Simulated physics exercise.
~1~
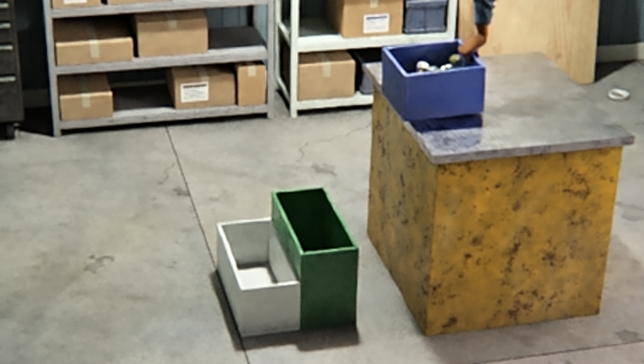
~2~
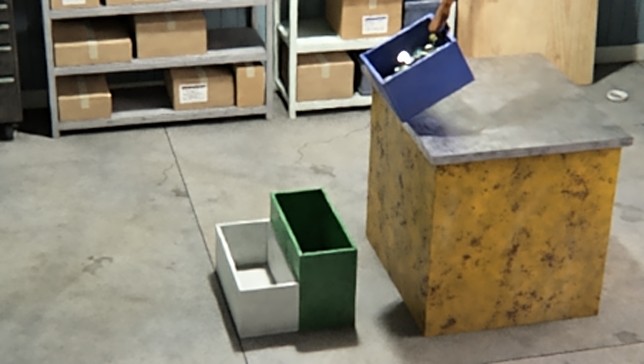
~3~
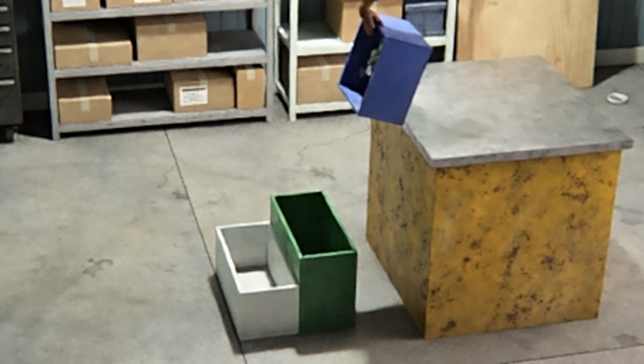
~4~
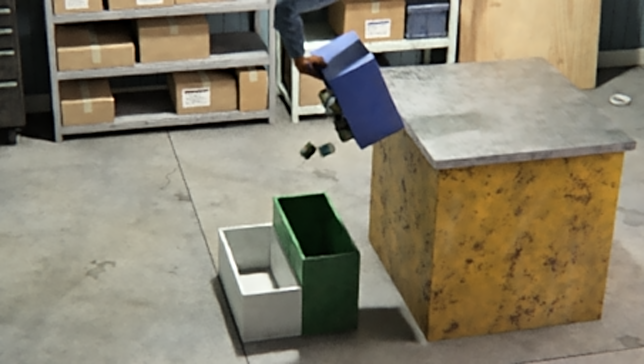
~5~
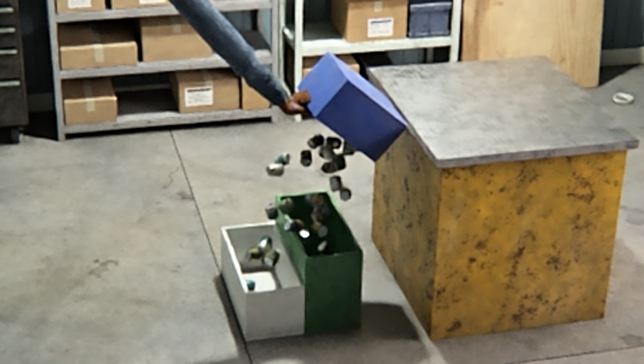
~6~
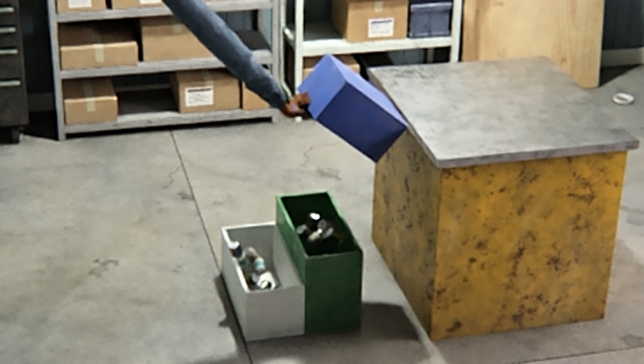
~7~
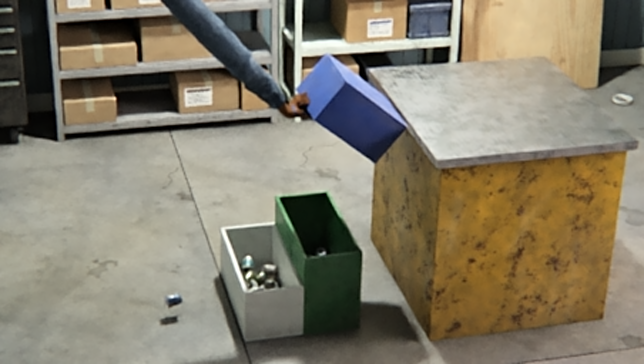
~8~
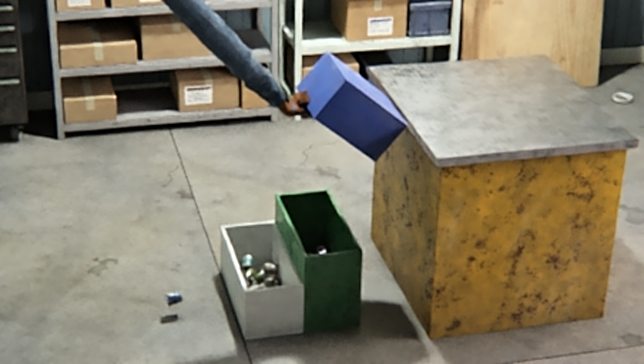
We see a hand tip a blue crate over the end of a speckled yellow bench, spilling small cans into a green bin and a white box beyond it; most gather in the green bin, others in the white box, and one lies on the floor to the left.
